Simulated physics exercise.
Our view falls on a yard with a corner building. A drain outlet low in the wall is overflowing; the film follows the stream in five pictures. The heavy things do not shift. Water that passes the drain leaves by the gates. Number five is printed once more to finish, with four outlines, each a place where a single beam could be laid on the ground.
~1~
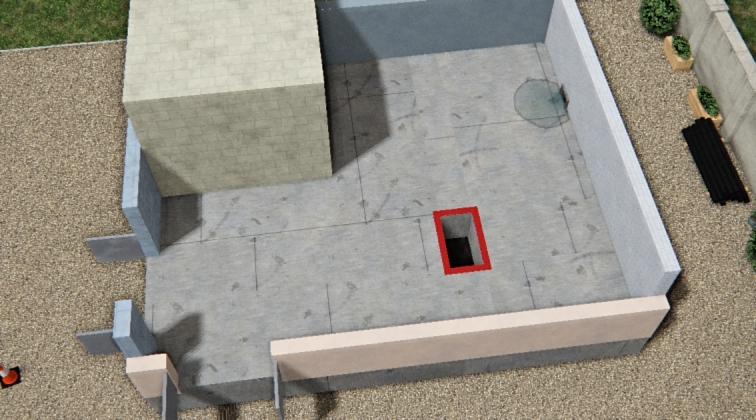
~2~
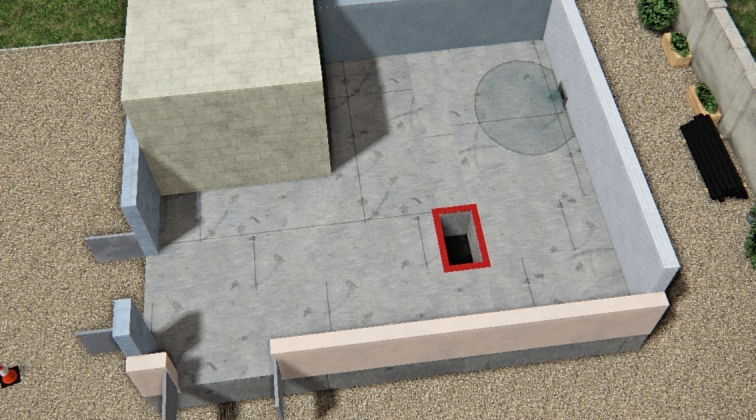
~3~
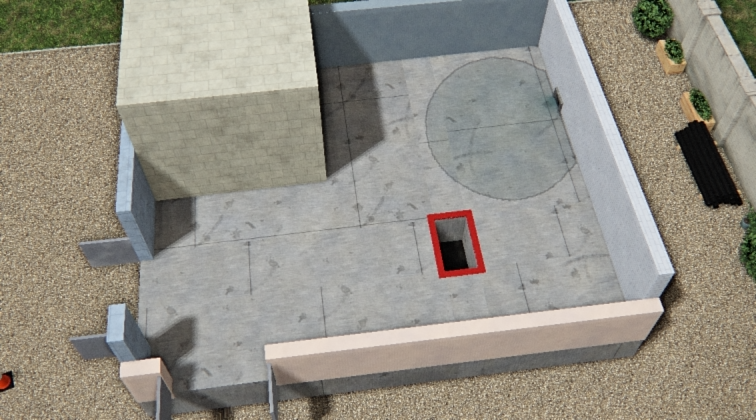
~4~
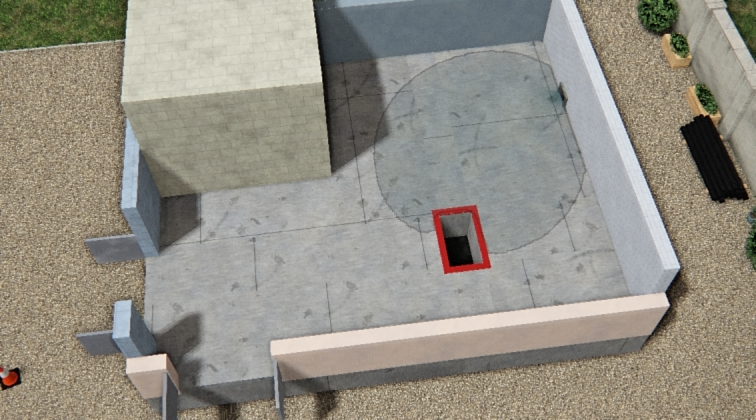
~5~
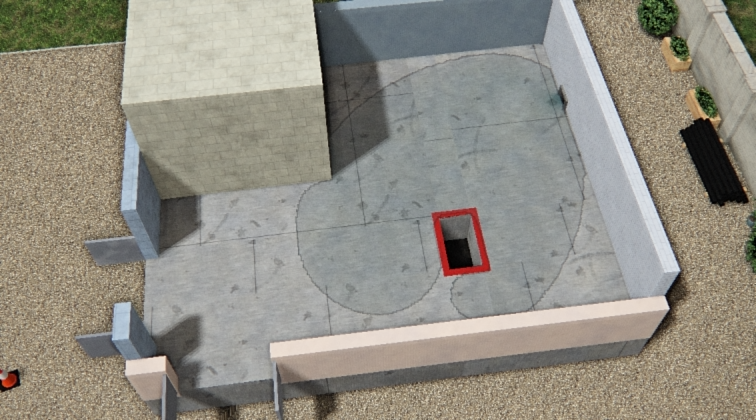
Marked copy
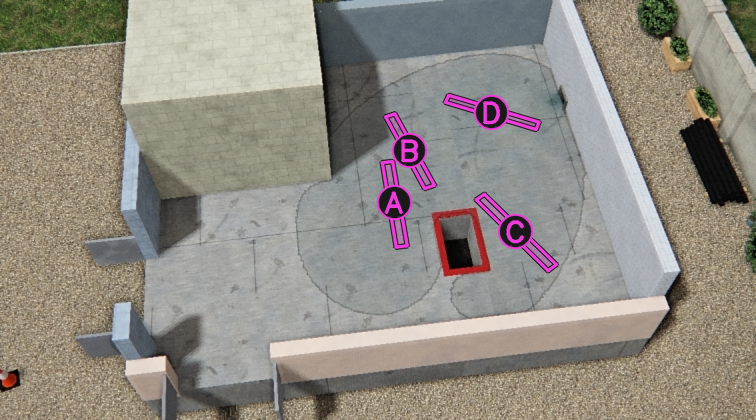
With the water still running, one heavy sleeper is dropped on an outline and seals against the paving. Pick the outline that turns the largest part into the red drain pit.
I would pick spot B.
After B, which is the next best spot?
That would be A.
On the marked copy, A from (401, 246) to (387, 162); B from (390, 115) to (429, 186); C from (480, 197) to (552, 267); D from (447, 98) to (537, 125).
With A, about 36 % of the stream runs into the red drain pit, about 64 % out by the gates.
With B, about 56 % of the stream runs into the red drain pit, about 43 % out by the gates.
With C, about 14 % of the stream runs into the red drain pit, about 86 % out by the gates.
With D, about 14 % of the stream runs into the red drain pit, about 86 % out by the gates.
